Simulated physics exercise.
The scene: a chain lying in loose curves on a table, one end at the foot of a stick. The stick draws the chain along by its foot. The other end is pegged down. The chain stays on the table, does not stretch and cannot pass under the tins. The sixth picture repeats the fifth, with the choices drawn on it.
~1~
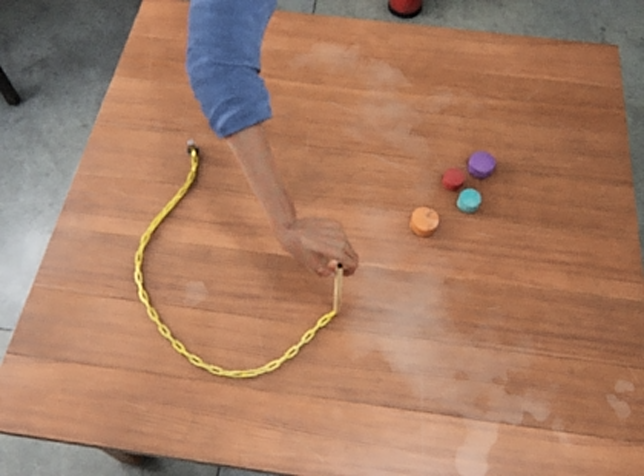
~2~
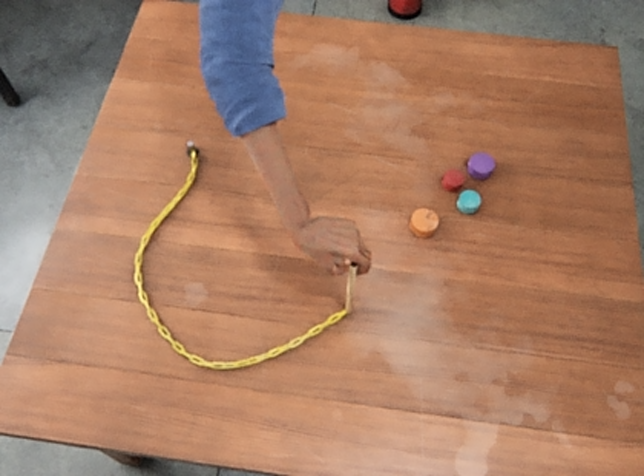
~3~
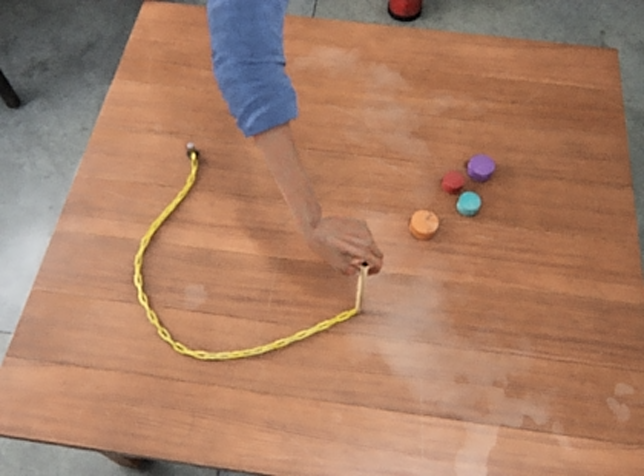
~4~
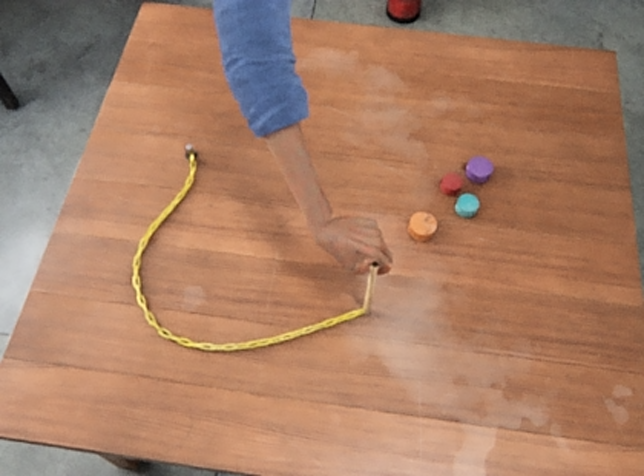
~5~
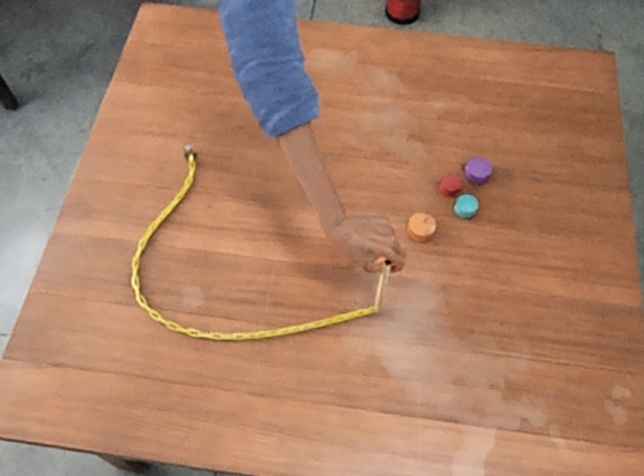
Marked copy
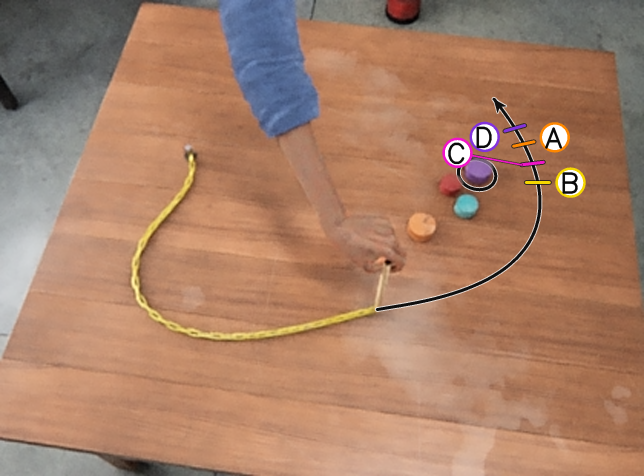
On a wooden table, a hand with a stick drags a yellow chain's end rightward.
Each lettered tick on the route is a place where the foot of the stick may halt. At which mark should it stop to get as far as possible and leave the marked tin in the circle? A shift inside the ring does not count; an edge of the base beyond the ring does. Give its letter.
The farthest safe stop is D.
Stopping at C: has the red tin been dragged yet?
No.
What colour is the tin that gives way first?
Orange.
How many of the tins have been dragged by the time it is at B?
The count is none.
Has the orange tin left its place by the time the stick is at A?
Yes.
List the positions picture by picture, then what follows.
The first frame shows red tin (454, 180); purple tin (481, 165); peg (192, 147).
The second frame shows peg (192, 148); turquoise tin (469, 202).
The third frame shows orange tin (424, 225); red tin (453, 183).
The fourth frame shows purple tin (479, 170); peg (190, 151).
The fifth frame shows turquoise tin (466, 207); orange tin (421, 228); red tin (451, 185).
On the copy, A at (524, 144); B at (538, 183); C at (532, 164); D at (515, 128); the ring at (477, 174); the route from (377, 310) via (534, 233) to (494, 99).
On D. First, foot of the stick (488, 280); purple tin (478, 171).
Then, foot of the stick (540, 203); purple tin (478, 171).
Finally, foot of the stick (515, 129); turquoise tin (456, 192); orange tin (422, 193); red tin (445, 176); purple tin (478, 171); the purple tin is still in its ring.
By contrast, A is safe but short; B is safe but short; C is safe but short.
